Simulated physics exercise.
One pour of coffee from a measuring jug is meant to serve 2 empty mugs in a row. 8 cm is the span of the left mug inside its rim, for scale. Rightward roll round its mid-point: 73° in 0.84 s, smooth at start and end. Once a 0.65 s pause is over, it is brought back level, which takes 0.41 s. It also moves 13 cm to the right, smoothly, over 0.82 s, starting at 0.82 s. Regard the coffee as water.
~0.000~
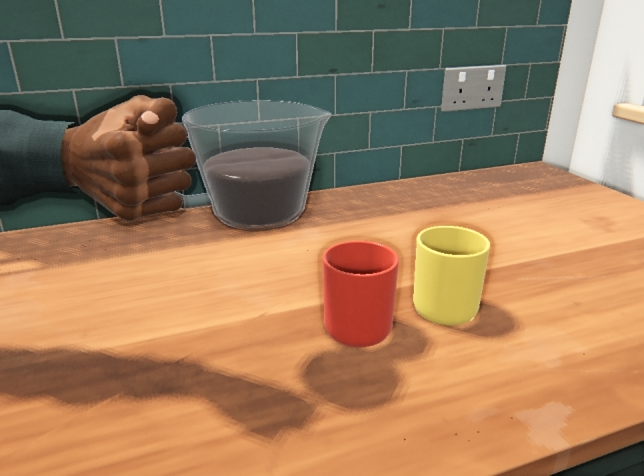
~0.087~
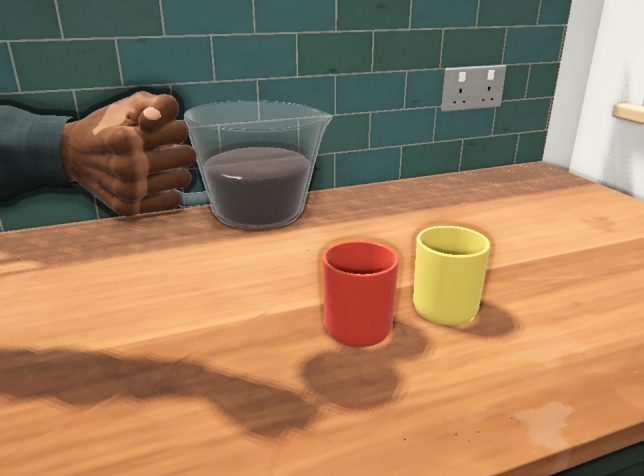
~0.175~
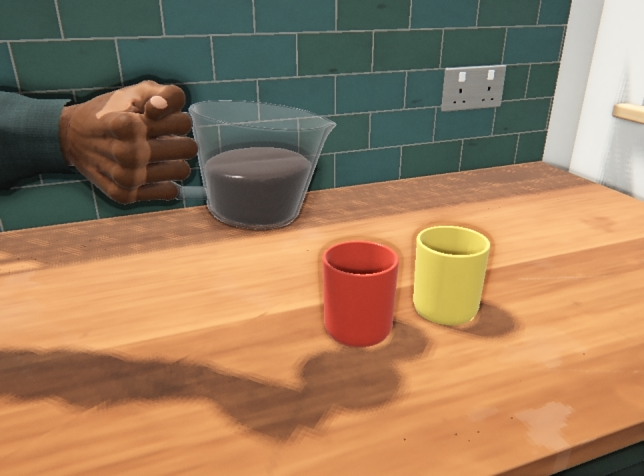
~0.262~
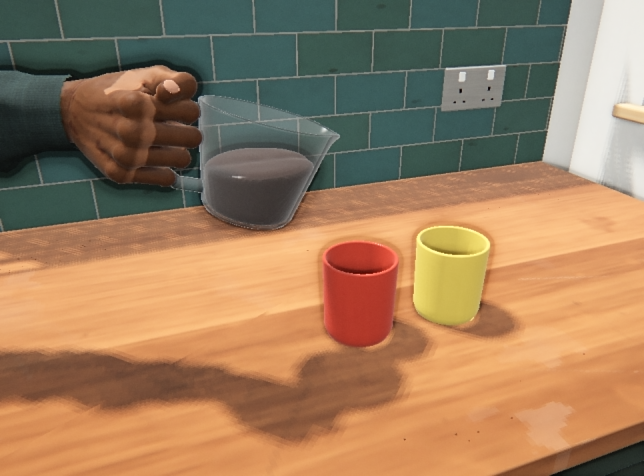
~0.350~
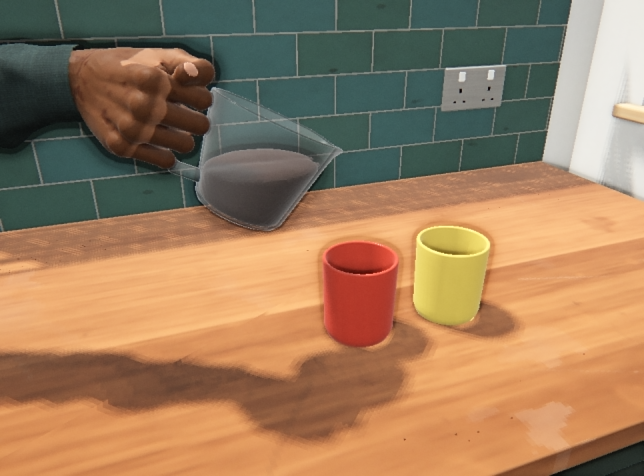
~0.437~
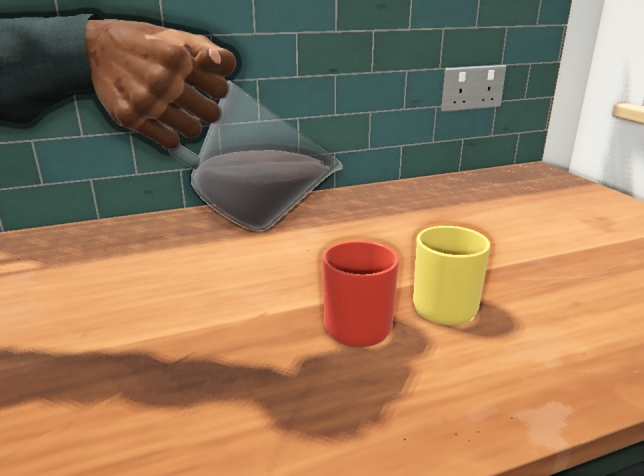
A hand tilts a clear jug of dark liquid rightward behind red and yellow cups.
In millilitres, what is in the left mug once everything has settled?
Roughly 250 ml ends up in it.
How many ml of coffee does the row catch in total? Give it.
Taken together, the vessels hold about 280 ml.
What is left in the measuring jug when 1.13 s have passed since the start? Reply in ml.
Roughly 90 ml.
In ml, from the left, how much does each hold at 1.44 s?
About 250 ml left, 10 ml right.
After 0.84 s the tilt is 73° and from the left they hold 105 ml, 0 ml, the measuring jug 165 ml, and 0 ml is on the work surface.
After 1.13 s the tilt is 73° and from the left they hold 235 ml, 0 ml, the measuring jug 90 ml, and 5 ml is on the work surface.
After 1.44 s the tilt is 73° and from the left they hold 245 ml, 10 ml, the measuring jug 50 ml, and 25 ml is on the work surface.
After 1.78 s the tilt is 15° and from the left they hold 245 ml, 35 ml, the measuring jug 30 ml, and 25 ml is on the work surface.
In the end from the left they hold 245 ml, 40 ml, the measuring jug 30 ml, and 30 ml is on the work surface.
